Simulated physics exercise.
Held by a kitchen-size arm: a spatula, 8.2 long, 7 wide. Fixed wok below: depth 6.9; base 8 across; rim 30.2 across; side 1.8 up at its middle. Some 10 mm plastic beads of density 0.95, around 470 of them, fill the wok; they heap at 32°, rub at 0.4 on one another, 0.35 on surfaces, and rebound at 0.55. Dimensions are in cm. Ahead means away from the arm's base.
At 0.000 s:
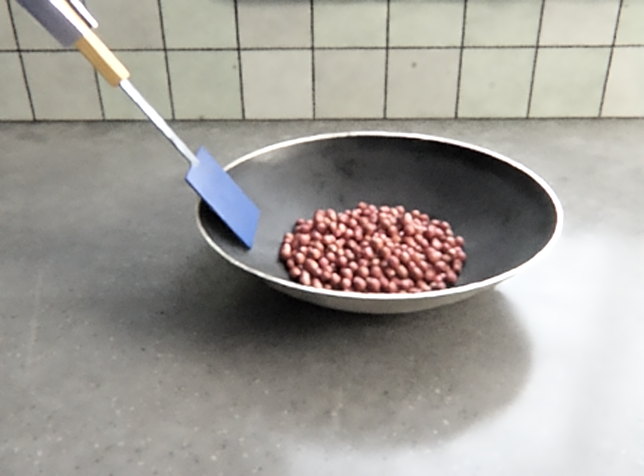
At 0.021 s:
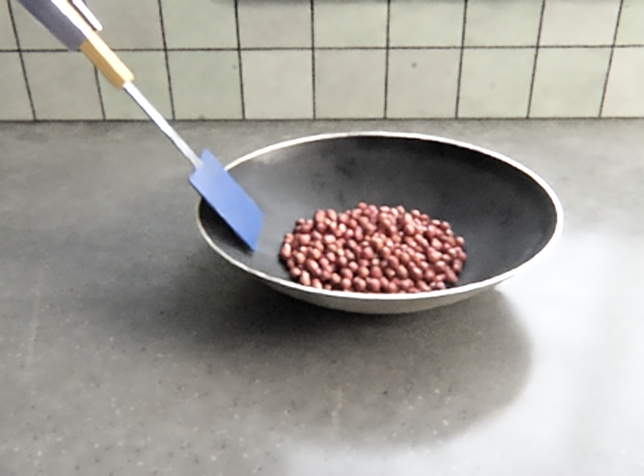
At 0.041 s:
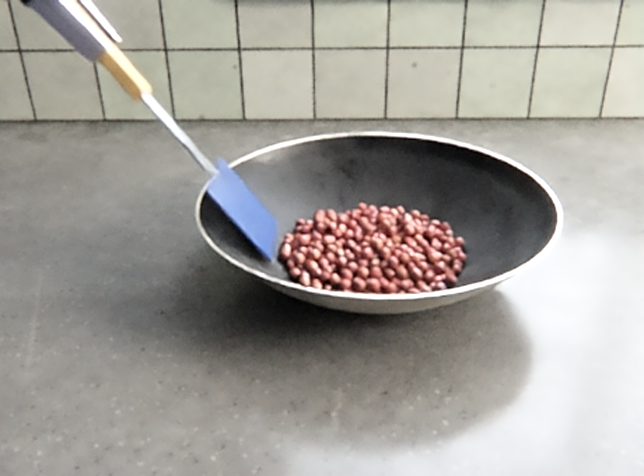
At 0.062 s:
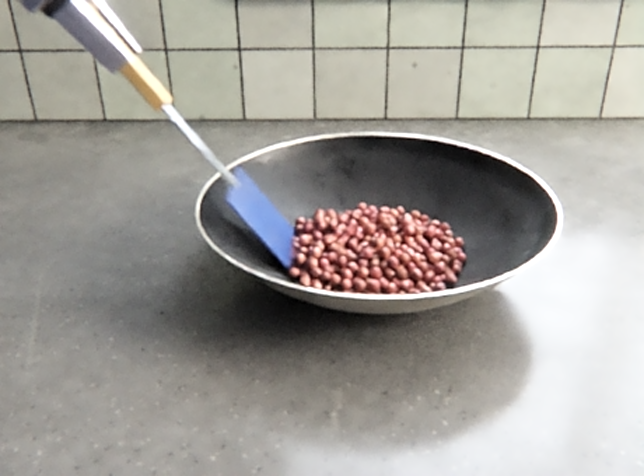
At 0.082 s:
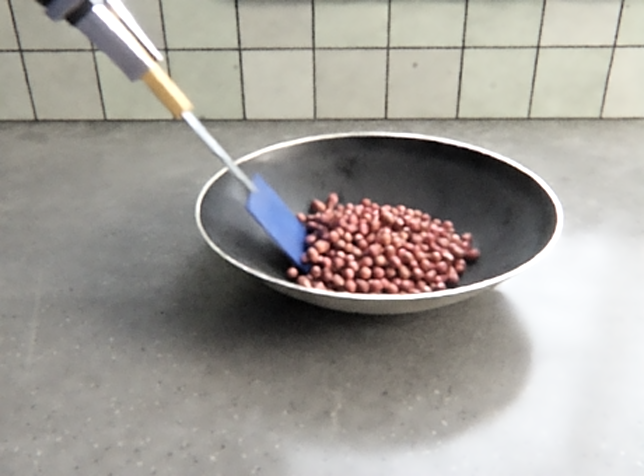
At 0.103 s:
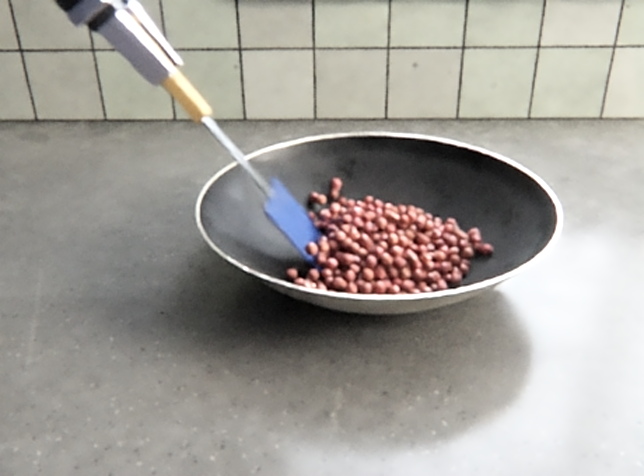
A robotic arm reaches in from the upper left, holding a blue spatula with a yellow collar over a dark, pale-rimmed wok on a grey counter, seen from slightly above against pale green tiles. A heap of glossy reddish-brown beans sits in the wok. The spatula slides down and rightward into the heap, nudging beans right and lifting a few at its back edge, while the camera stays still.
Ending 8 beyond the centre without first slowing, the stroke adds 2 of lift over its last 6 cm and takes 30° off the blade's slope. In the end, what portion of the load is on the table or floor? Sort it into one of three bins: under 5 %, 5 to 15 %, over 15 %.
Bin: Under 5 %.
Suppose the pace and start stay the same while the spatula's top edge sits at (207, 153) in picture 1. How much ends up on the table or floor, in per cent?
Roughly 0%.
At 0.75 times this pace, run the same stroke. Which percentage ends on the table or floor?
That comes to some 0 per cent, roughly.
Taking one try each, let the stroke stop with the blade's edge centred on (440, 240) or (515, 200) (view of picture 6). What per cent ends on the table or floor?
The two tries give near 0 and near 25 in a hundred.
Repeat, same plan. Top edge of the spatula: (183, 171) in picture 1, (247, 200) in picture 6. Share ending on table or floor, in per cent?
Some 0 percent ends up on the table or floor.
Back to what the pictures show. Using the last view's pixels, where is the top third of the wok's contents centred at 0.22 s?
(460, 231).
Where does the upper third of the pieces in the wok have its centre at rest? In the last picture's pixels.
It is centred near (478, 232).
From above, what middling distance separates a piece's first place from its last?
Near 4 cm, measured level.
After 0.16 s, sloping 54°, highest piece 5 above the table; 471 in the wok.
After 0.22 s, sloping 42°, highest piece 6 above the table; 471 in the wok.
After 0.44 s, sloping 24°, highest piece 7 above the table; 469 in the wok, 1 on the table or floor, 1 on the blade or in flight.
After 1.49 s, sloping 24°, highest piece 6 above the table; 469 in the wok, 2 on the table or floor.
In the end, 469 in the wok, 2 on the table or floor. That is 0 % on the table or floor.
